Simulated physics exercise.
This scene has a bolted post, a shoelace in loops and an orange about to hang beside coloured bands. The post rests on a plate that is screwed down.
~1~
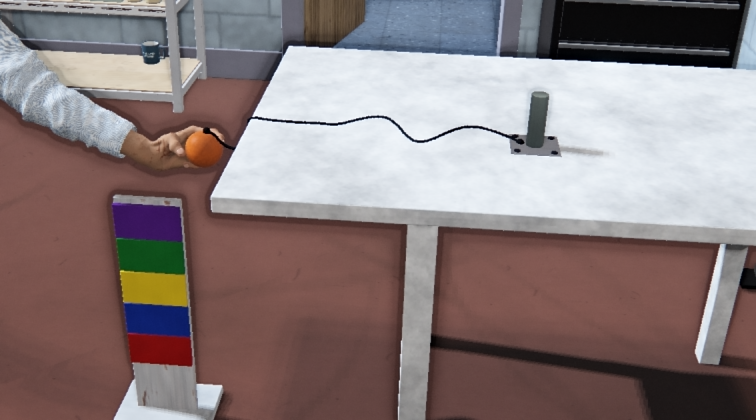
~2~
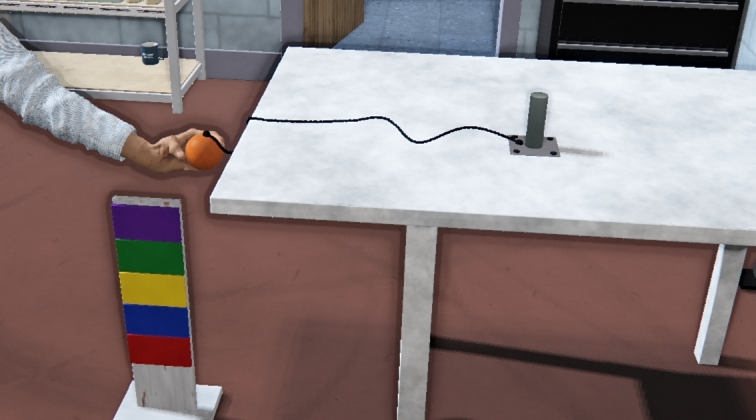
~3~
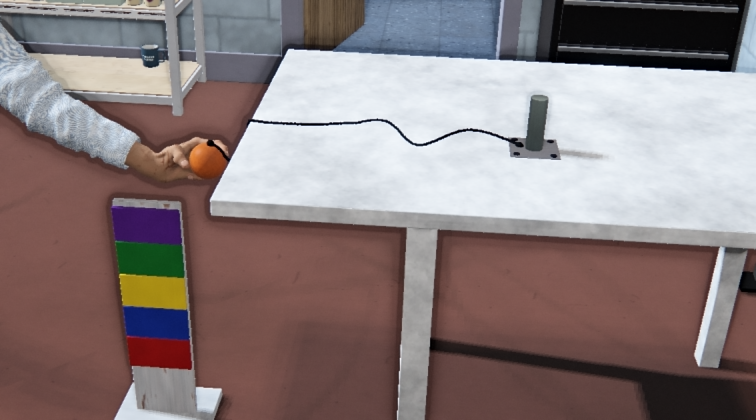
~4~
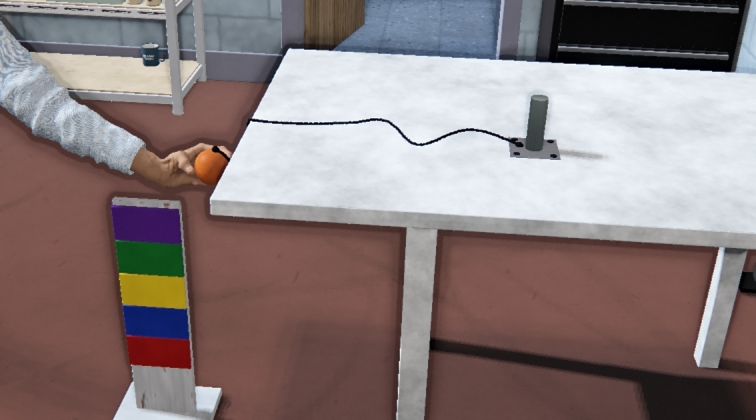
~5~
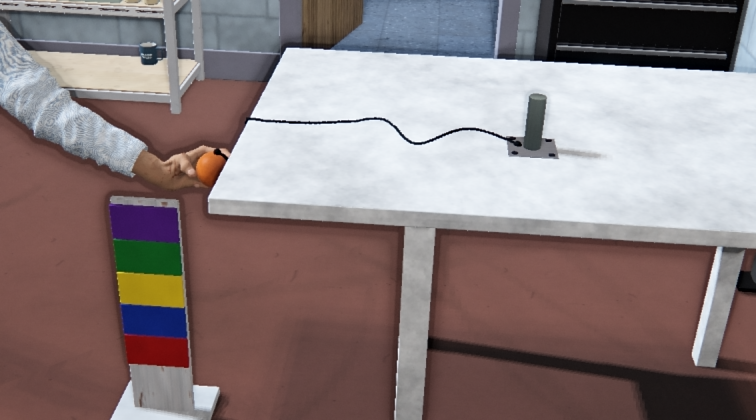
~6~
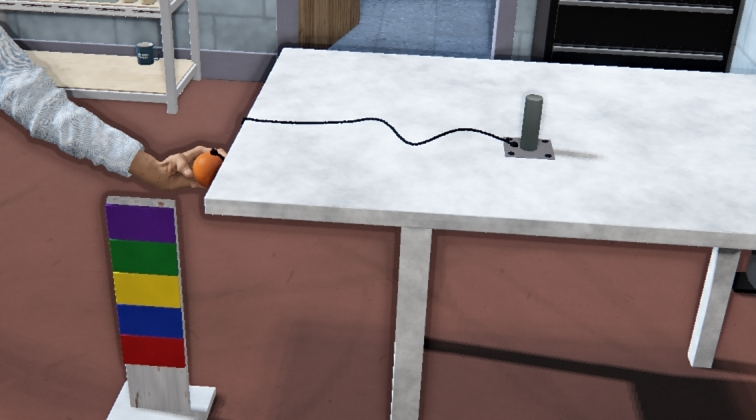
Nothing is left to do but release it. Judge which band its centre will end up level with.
I would say green.
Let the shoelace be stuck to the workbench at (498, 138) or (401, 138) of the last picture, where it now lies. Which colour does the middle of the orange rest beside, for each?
Note: Try 1 green; try 2 purple.
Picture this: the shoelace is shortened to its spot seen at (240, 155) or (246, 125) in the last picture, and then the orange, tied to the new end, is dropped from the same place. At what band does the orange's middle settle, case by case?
Cut one gives purple; cut two gives no band.
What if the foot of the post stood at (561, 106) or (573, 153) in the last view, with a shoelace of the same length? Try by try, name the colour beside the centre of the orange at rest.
In turn, purple and then purple.
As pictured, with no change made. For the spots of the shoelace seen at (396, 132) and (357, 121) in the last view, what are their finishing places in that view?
They go to (348, 131) and to (289, 126).
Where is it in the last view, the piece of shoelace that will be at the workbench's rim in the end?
Roughly (312, 123).
Early on, orange near (226, 253); level with green.
Midway, orange near (273, 259); level with green.
Near the end, orange near (235, 274); level with green.
Finally, orange near (246, 274); level with green. At green.
